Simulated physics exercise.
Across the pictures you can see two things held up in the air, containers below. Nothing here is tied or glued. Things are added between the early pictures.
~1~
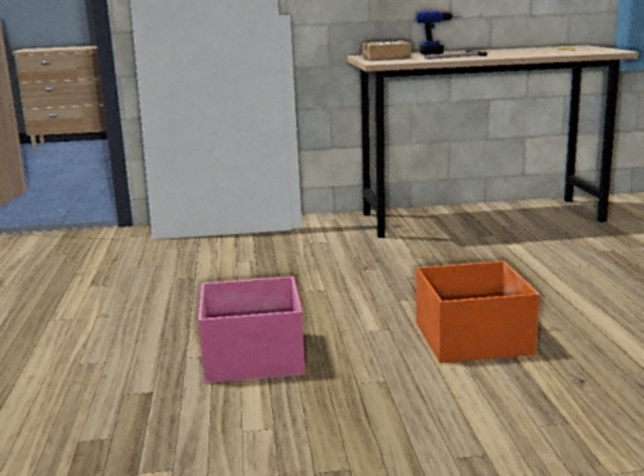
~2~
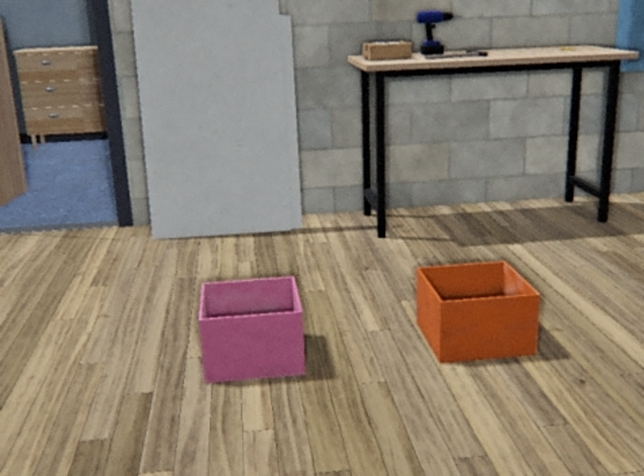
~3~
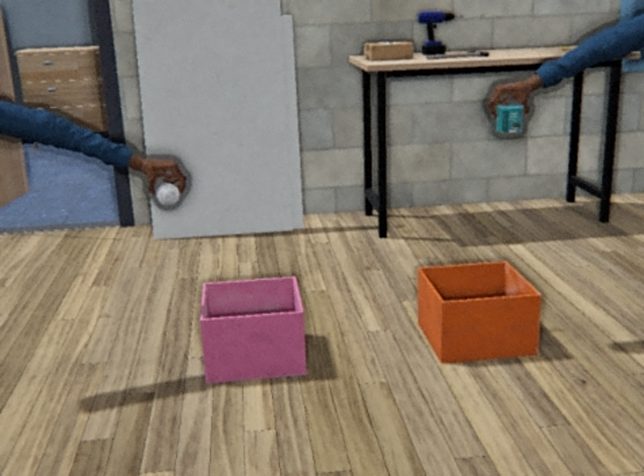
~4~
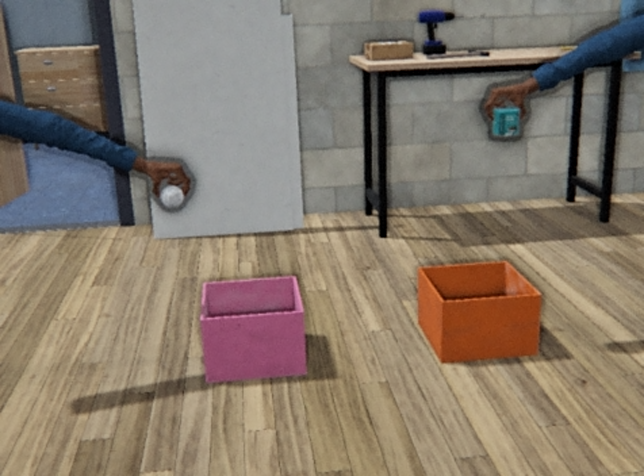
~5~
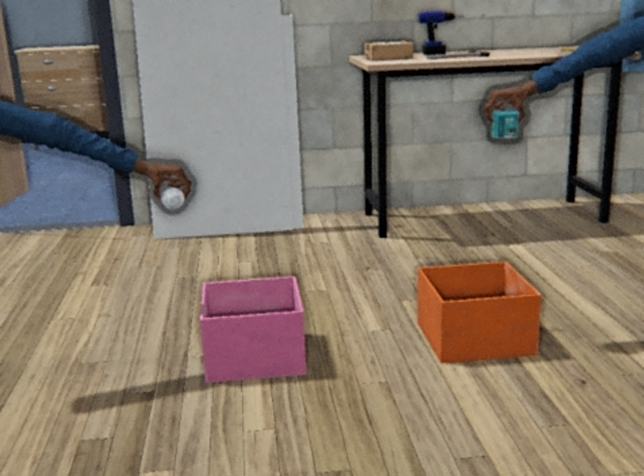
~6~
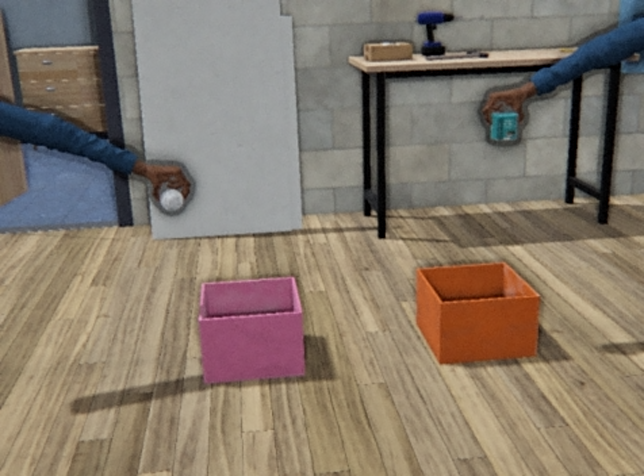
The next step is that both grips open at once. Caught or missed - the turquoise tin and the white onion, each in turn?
My prediction: Turquoise tin: Inside; white onion: Outside.
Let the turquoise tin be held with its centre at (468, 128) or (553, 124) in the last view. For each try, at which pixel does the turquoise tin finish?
Final spots, roughly: (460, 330) and (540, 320).
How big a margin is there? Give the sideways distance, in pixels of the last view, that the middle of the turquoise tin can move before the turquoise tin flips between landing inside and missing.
24 pixels or thereabouts, to the right.
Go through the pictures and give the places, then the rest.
The first frame shows right crate (474, 309).
The second frame shows left crate (252, 327).
The third frame shows still on the way; turquoise tin (509, 119); right crate (476, 310).
The fourth frame shows still on the way; white onion (172, 196); left crate (253, 327).
The fifth frame shows still on the way; turquoise tin (505, 124); right crate (475, 310).
The sixth frame shows in place, still held; turquoise tin (504, 126); white onion (172, 200); left crate (252, 328).
Then, 0.22 s past the last view, turquoise tin in the air near (502, 174); white onion in the air near (176, 247).
Then, 0.36 s past the last view, turquoise tin in the air near (498, 269); white onion in the air near (185, 342).
Finally, the turquoise tin is caught, near (496, 325); the white onion falls beside it, near (186, 353).
